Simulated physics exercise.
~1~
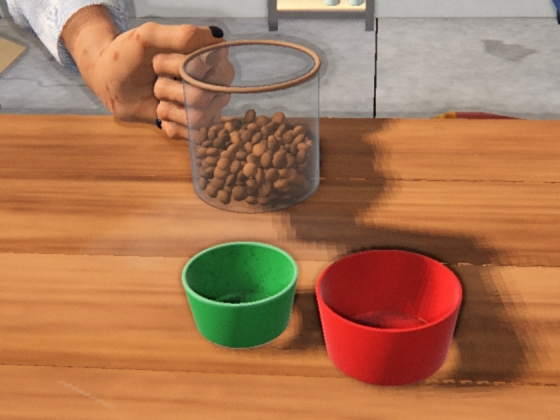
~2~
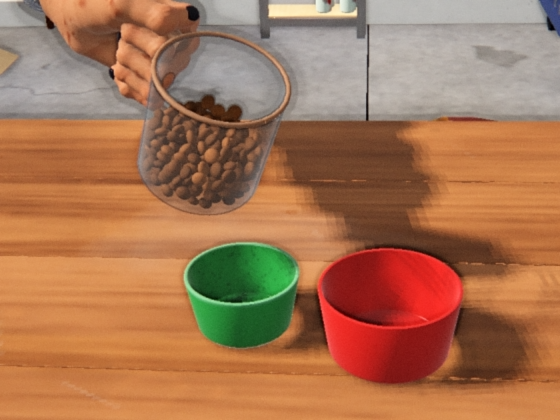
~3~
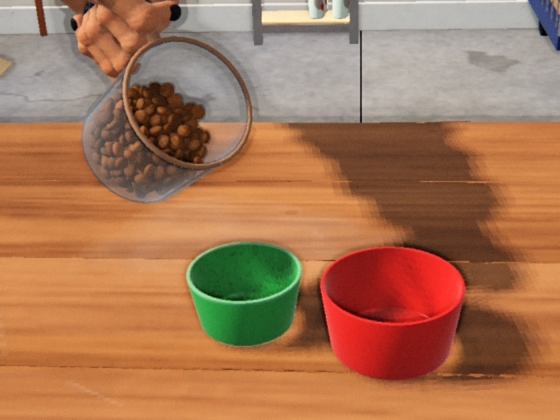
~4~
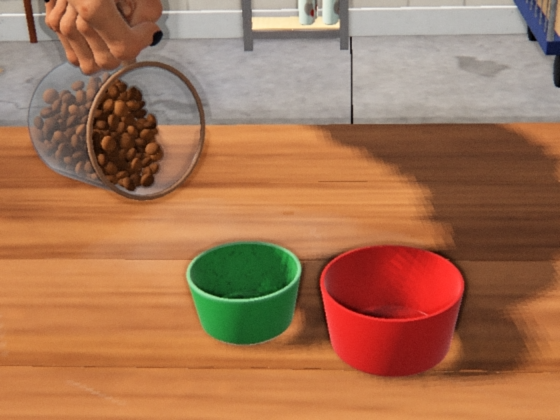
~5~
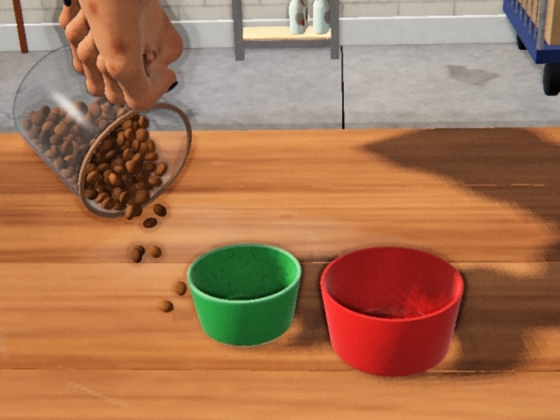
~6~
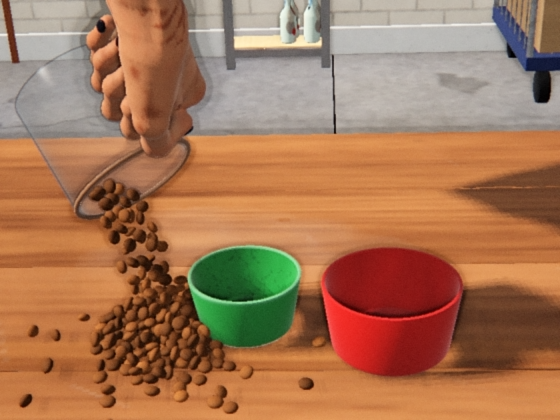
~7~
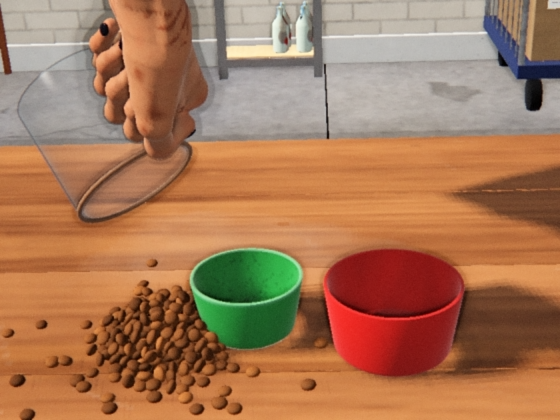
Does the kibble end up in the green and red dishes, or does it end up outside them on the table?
It ends up outside them on the table, in a heap with scattered pieces to the left of and around the green dish. Both the green dish and the red dish stay empty.
